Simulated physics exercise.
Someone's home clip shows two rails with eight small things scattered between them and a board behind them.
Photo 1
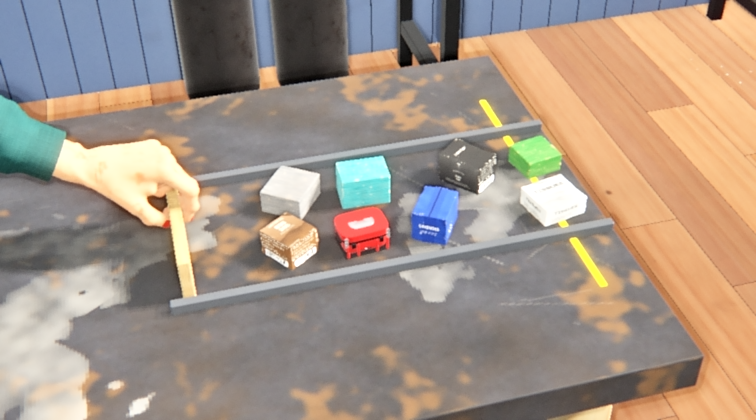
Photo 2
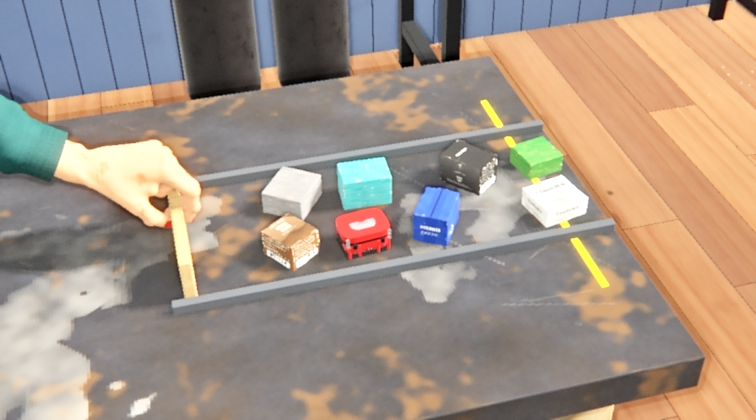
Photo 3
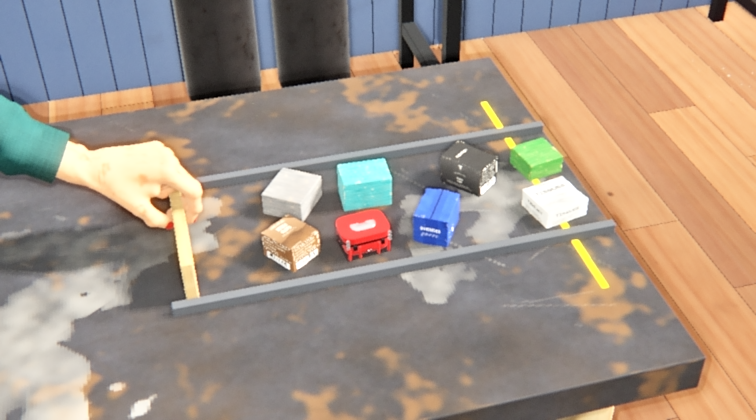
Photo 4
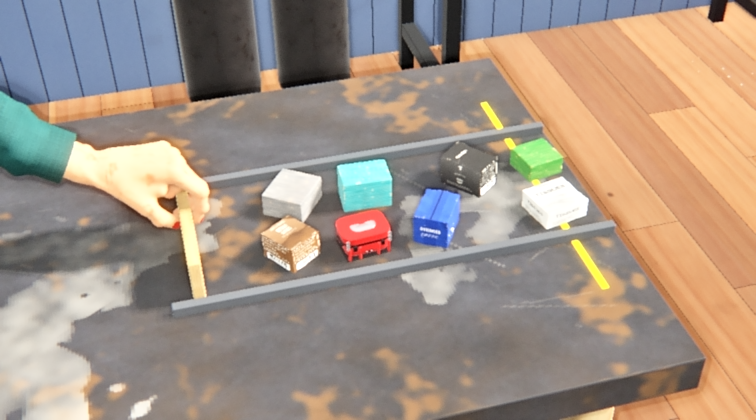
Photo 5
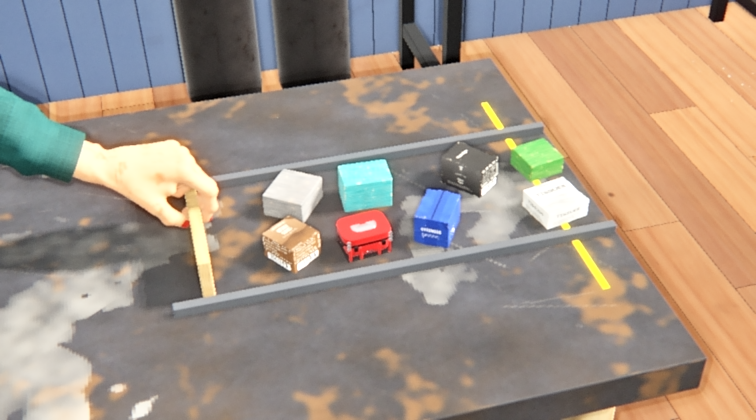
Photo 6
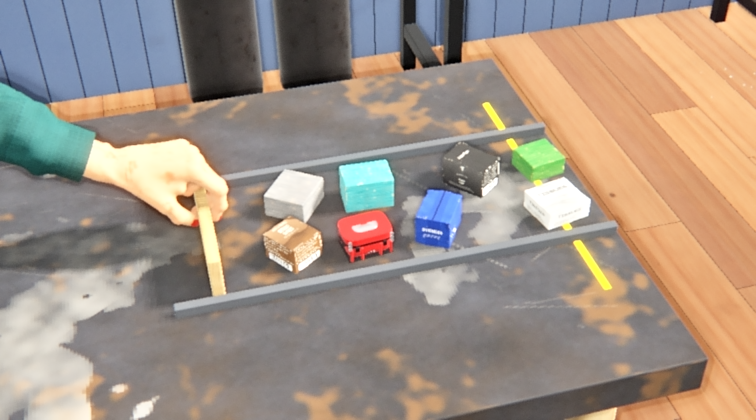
The video shows a hand holding a wooden board between two grey rails on a dark, worn table, with eight small coloured blocks and boxes scattered ahead; the board stays nearly still, then slides slightly right without touching them.
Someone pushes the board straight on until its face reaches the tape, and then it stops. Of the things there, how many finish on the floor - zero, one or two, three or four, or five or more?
Five or more finish on the floor.
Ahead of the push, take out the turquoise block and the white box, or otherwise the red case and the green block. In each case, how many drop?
Try one: 4; try two: 4.
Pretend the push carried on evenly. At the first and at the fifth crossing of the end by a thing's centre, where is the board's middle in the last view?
In pixels, around (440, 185) followed by around (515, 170).
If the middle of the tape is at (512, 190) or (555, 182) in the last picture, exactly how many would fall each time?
Tallies in order: 4 and 6.
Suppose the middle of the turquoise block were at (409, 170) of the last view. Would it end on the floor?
Then it falls.
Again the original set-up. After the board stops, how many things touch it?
Contact count: 2.
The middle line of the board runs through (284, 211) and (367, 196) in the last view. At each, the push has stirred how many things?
2, then 6.
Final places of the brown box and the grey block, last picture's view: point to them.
Close to (576, 199); the other close to (540, 145).
Soon after, none off yet; green block at rest near (538, 161); white box at rest near (556, 203); black box at rest near (471, 170).
Then, none off yet; green block moved a little near (558, 158); white box moved a little near (583, 199); black box moved about its own width near (527, 160).
At rest, the number that fall off is five or more; fallen, red case, turquoise block, blue box, black box, white box and green block.
